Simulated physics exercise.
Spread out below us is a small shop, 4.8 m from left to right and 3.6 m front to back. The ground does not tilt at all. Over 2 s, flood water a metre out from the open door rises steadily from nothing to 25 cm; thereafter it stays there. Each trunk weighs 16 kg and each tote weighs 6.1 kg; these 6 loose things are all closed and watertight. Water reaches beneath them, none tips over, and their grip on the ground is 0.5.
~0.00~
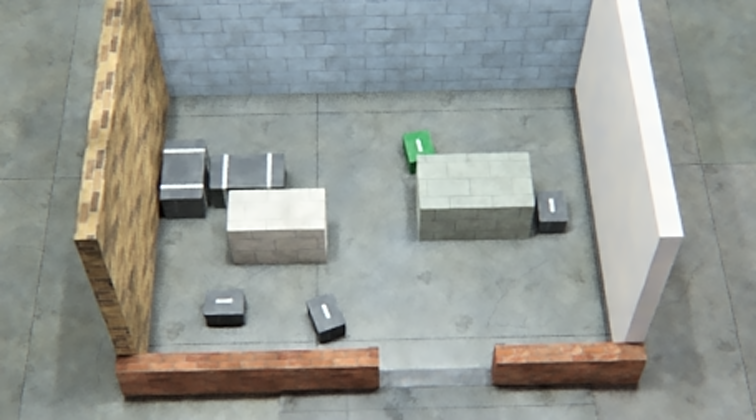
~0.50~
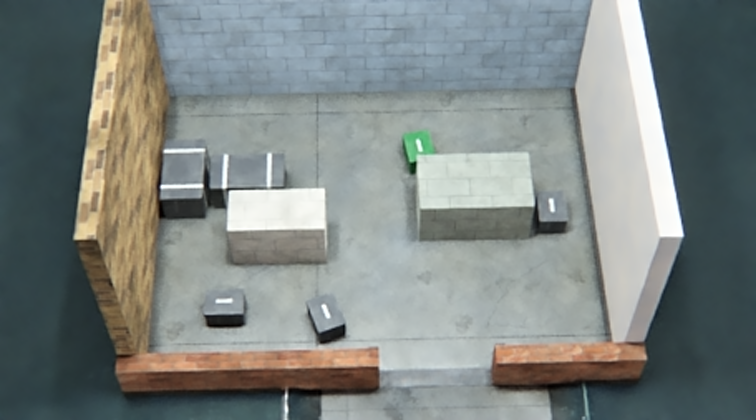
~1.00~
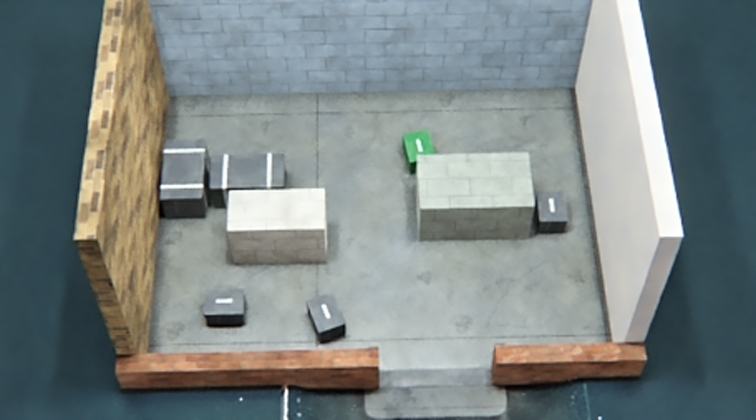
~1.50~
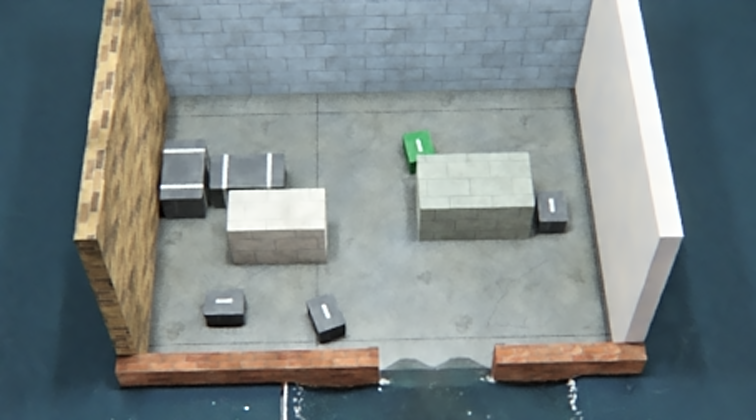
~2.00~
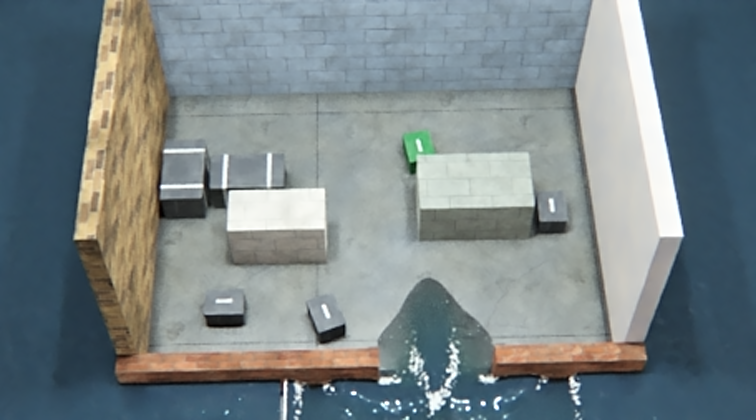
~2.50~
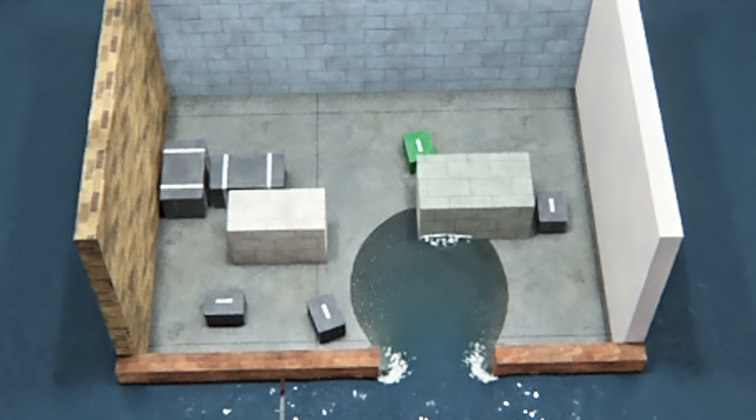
Small walled shop seen from above, dark water surrounding it and spreading through the front gap across the floor, boxes staying still.
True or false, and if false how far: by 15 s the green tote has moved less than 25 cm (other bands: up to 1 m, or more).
False, up to 1 m.
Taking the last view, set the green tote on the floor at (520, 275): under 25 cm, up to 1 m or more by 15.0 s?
So it budges only slightly.
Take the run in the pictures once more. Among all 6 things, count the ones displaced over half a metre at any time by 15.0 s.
The total is 4.
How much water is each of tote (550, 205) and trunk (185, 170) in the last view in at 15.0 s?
Around 15 cm and 15 cm.
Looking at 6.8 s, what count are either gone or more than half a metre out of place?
It comes to 0.
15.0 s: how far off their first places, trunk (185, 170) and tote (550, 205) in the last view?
First 150 cm, then 20 cm.
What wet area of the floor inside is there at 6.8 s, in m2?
Wet area: Approx. 15 m2.
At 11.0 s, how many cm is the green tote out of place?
Shift: About 40 cm.
After 3.5 s the green tote is near (419, 146), 0.0 m from its start, aground; 0 afloat.
After 6.8 s the green tote is near (419, 146), 0.0 m from its start, aground; 0 afloat.
After 11.0 s the green tote is near (443, 124), 0.4 m from its start, afloat; 6 afloat.
After 15.0 s the green tote is near (448, 107), 0.6 m from its start, afloat; 6 afloat.
